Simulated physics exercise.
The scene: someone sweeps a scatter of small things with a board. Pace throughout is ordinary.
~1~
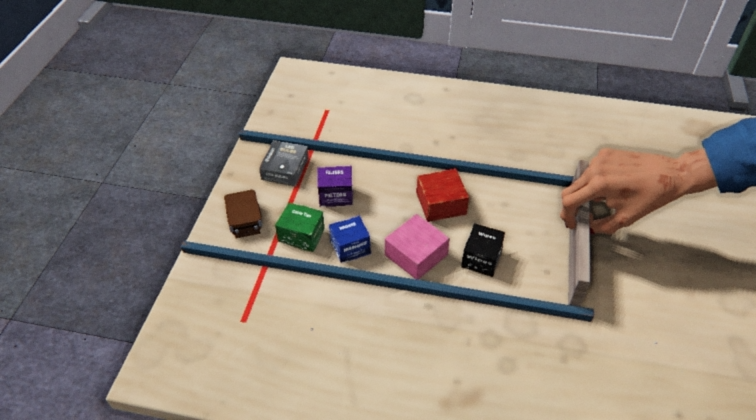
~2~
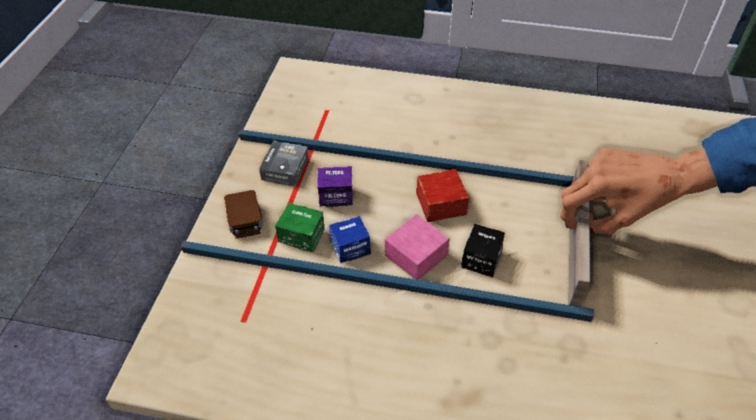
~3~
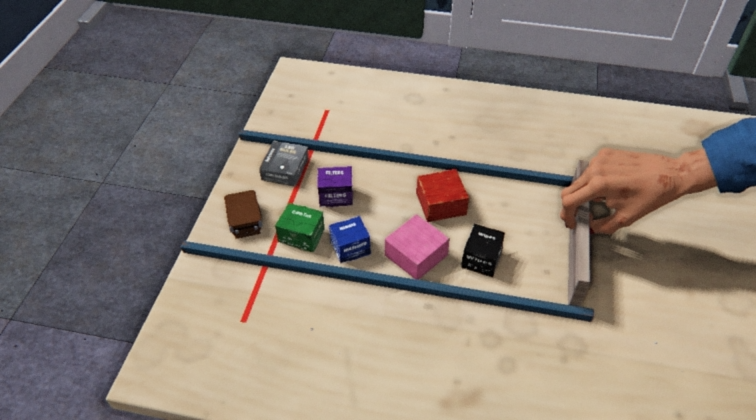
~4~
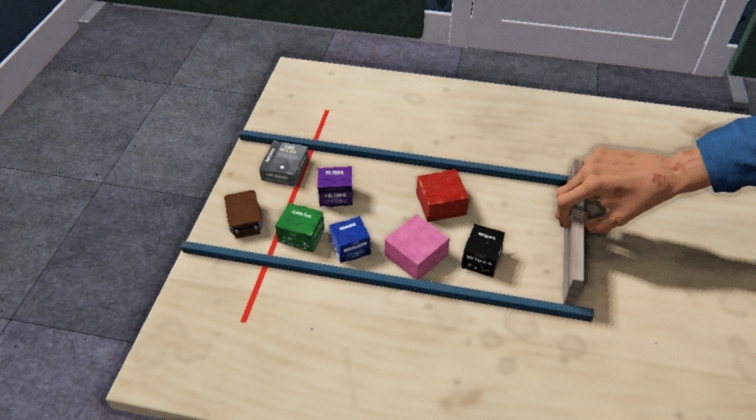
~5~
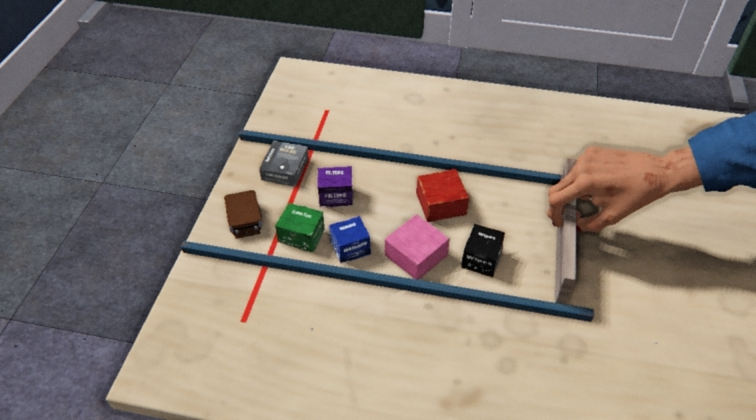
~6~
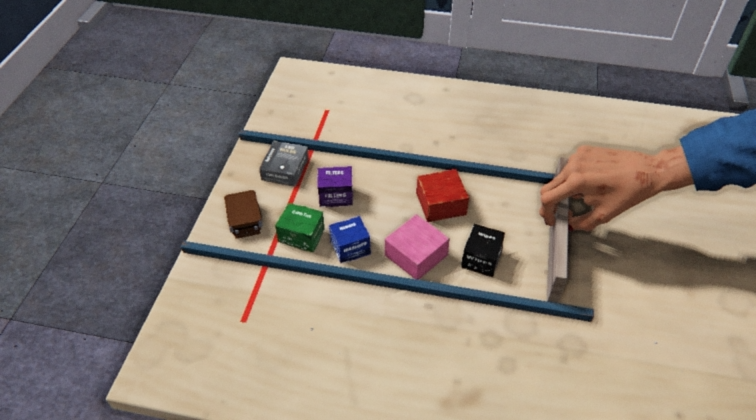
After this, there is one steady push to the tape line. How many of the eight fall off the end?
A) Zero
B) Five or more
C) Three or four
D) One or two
Three or four.
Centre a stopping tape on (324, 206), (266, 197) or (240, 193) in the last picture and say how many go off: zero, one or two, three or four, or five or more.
Tape by tape, the falls would be: One to two, then three to four, then at least five.
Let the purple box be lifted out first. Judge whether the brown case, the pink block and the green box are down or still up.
As for the brown case, it drops; the pink block holds; and the green box drops.
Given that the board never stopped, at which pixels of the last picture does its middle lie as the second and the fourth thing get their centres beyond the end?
It sits near (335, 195), and then near (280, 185).
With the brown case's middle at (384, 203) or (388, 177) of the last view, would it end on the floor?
Brown case: Holds firm; holds firm.
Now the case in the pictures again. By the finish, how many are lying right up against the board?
So the total is 2.
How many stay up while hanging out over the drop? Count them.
You'd get 1.
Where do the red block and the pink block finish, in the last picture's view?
The one named first is at (281, 166), the next at (222, 224).
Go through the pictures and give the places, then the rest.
The first picture shows brown case (244, 214); grey box (284, 163); green box (300, 227); board (579, 230); tape (291, 201).
The second picture shows grey box (284, 163); purple box (335, 187).
The third picture shows green box (300, 227); pink block (417, 247).
The fourth picture shows brown case (244, 214); black box (483, 250).
The fifth picture shows grey box (284, 163); red block (442, 195).
The sixth picture shows brown case (244, 214); grey box (284, 163); green box (300, 227); board (559, 227); tape (291, 201).
A little later, none off yet; brown case at rest near (244, 214); grey box at rest near (284, 163); green box moving near (296, 225).
When it is over, the number that fall off is three or four; down, blue box, green box and brown case.
